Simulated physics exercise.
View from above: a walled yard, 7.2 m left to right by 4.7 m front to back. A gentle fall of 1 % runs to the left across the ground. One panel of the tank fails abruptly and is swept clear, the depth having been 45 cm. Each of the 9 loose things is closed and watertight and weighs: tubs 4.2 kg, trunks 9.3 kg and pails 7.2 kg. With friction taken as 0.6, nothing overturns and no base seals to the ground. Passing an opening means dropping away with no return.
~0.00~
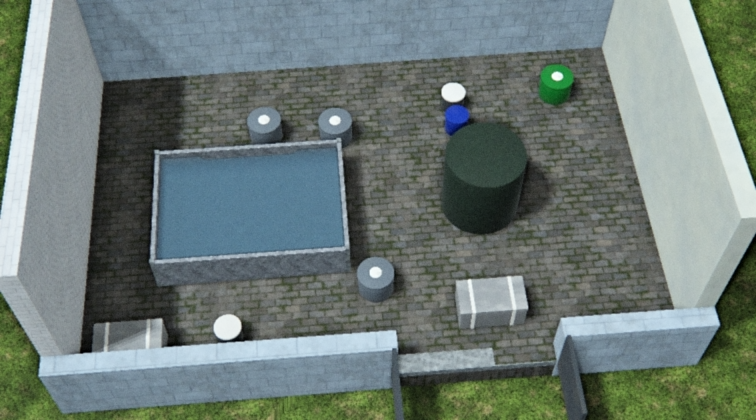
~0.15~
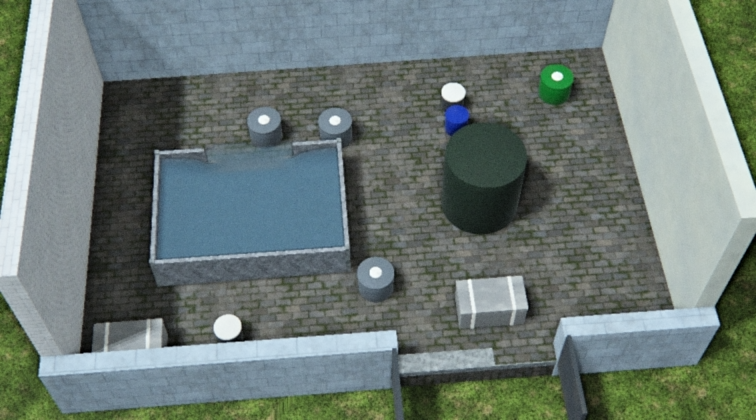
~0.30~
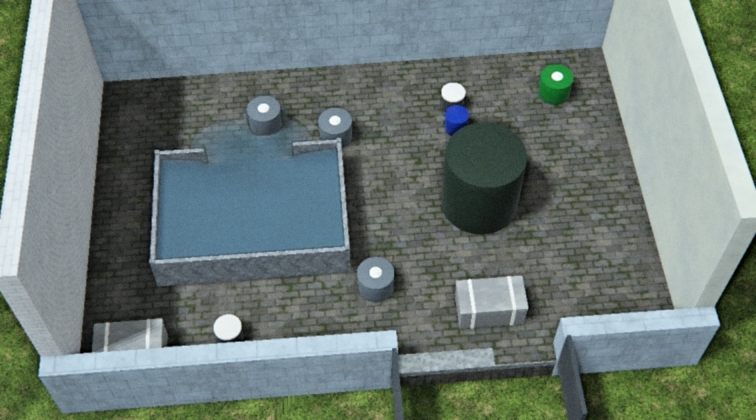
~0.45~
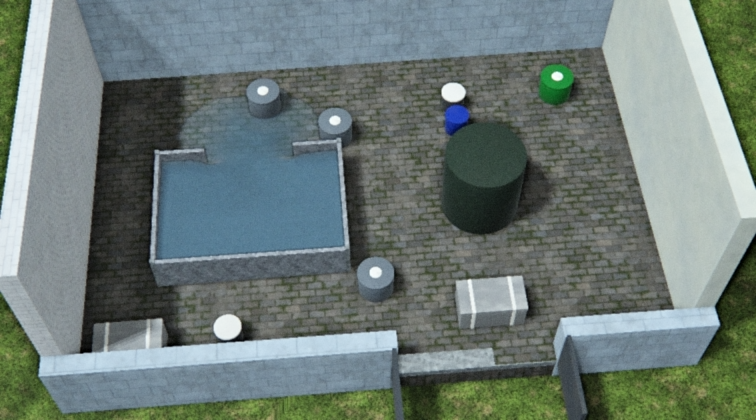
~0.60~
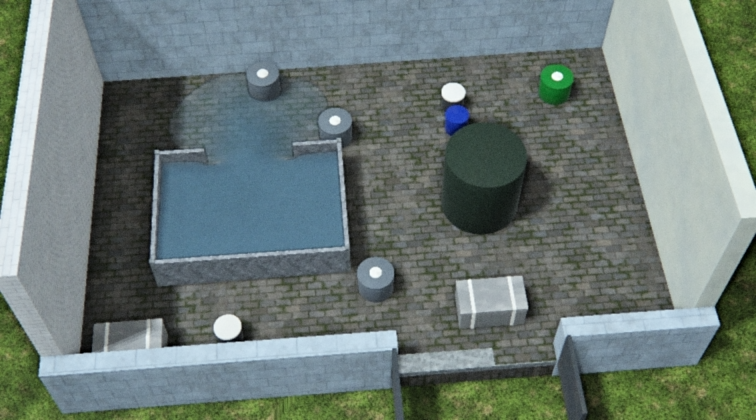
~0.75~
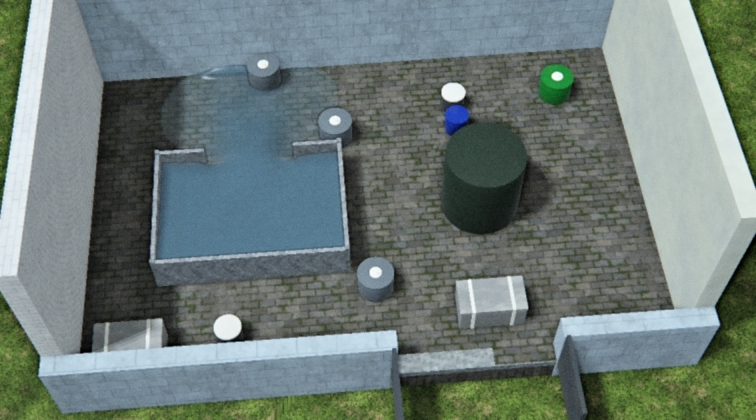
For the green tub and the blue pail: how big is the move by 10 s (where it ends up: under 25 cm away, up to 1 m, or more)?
My prediction: The green tub should get washed clear away; the blue pail should remain roughly unmoved.
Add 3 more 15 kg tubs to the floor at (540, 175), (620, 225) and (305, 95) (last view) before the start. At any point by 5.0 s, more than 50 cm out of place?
The first one ends up inside that, the second inside that, the third beyond that.
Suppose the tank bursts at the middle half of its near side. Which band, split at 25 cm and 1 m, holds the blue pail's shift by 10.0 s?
If that happened, the blue pail does not really move.
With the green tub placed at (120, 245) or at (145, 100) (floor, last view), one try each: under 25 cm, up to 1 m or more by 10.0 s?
In that order: It gets carried off; it gets carried off.
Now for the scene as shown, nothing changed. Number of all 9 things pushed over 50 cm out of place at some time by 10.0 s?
The number is 6.
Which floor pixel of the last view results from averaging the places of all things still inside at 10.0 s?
It sits at about (434, 243).
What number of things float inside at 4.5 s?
Just then, the number is 2.
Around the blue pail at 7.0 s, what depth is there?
Near 5 cm deep.
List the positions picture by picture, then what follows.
In the first picture, the green tub at (557, 77) rests on the ground; the blue pail at (457, 114) rests on the ground; 3.8 m2 under water; 0 of 9 have shifted.
In the second picture, the green tub at (557, 77), on the bottom; the blue pail at (457, 114) rests on the ground; 4.3 m2 under water; 0 of 9 have shifted.
In the third picture, the green tub at (557, 77), on the bottom; the blue pail at (457, 114) rests on the ground; water covers 4.9 m2; 1 of 9 have shifted.
In the fourth picture, the green tub at (557, 77), on the bottom; the blue pail at (457, 114) rests on the ground; 5.7 m2 under water; 1 of 9 have shifted.
In the fifth picture, the green tub at (557, 77) rests on the ground; the blue pail at (457, 114), on the bottom; 6.6 m2 under water; 1 of 9 have shifted.
In the sixth picture, the green tub at (557, 77) rests on the ground; the blue pail at (457, 114) rests on the ground; water covers 7.3 m2; 1 of 9 have shifted.
After 2.0 s the green tub is near (557, 77), 0.0 m from its start, aground; the blue pail is near (457, 114), 0.0 m from its start, aground; 0 of 9 are out; 1 afloat.
After 4.5 s the green tub is near (606, 116), 0.9 m from its start, afloat; the blue pail is near (464, 120), 0.1 m from its start, aground; 0 of 9 are out; 2 afloat.
After 7.0 s the green tub is near (574, 247), 2.8 m from its start, aground; the blue pail is near (464, 120), 0.1 m from its start, aground; 0 of 9 are out; 3 afloat.
After 10.0 s the green tub is near (551, 300), 3.6 m from its start, afloat; the blue pail is near (464, 120), 0.1 m from its start, aground; 0 of 9 are out; 6 afloat.
